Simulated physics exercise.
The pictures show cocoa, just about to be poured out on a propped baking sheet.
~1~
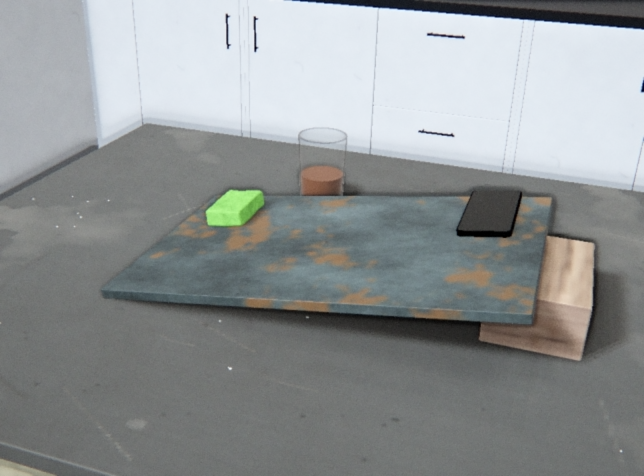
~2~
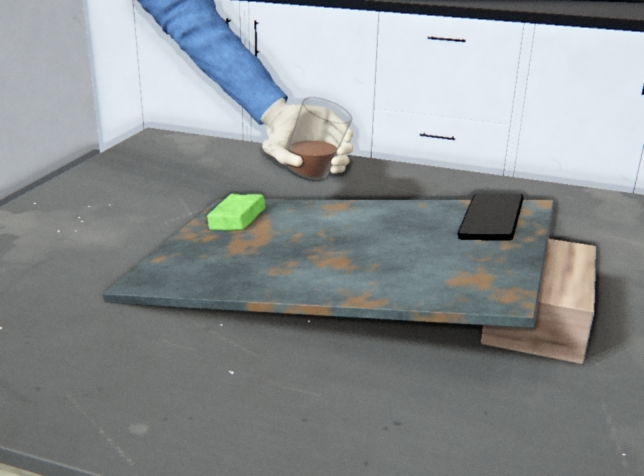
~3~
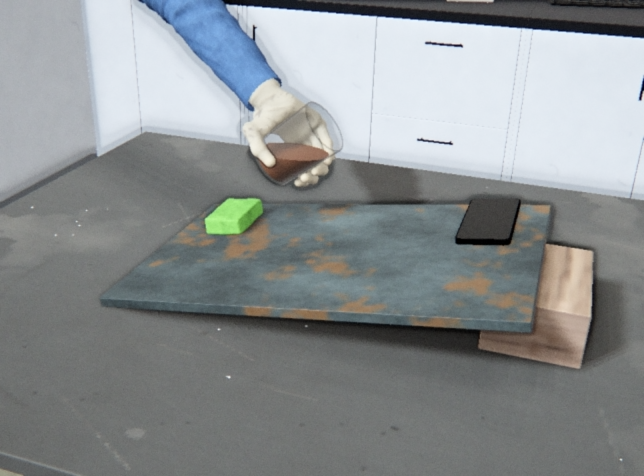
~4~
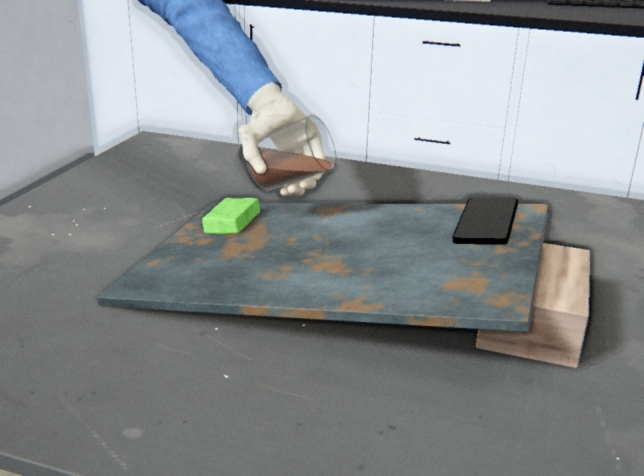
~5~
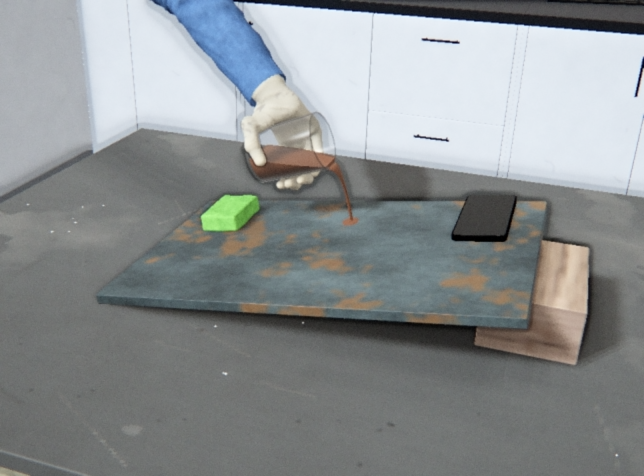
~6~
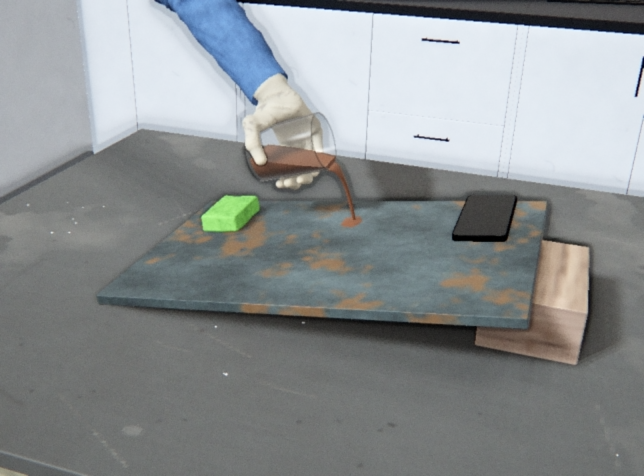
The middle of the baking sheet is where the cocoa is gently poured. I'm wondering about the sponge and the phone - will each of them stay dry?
Going one by one: On the left the sponge: It will get wet, on the right the phone: It will stay dry.
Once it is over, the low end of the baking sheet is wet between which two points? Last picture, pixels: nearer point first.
I'd say it stretches from roughly (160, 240) up to (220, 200).
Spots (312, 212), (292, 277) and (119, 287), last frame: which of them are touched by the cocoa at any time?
Spot by spot: Touched, then missed, then missed.
A moment on, it runs down to the left; the sponge is untouched; the phone is untouched.
Further on, it runs down to the left and off the end; the sponge is reached; the phone is untouched.
When it is over, it runs down to the left and off the end; the sponge is reached; the phone is untouched.
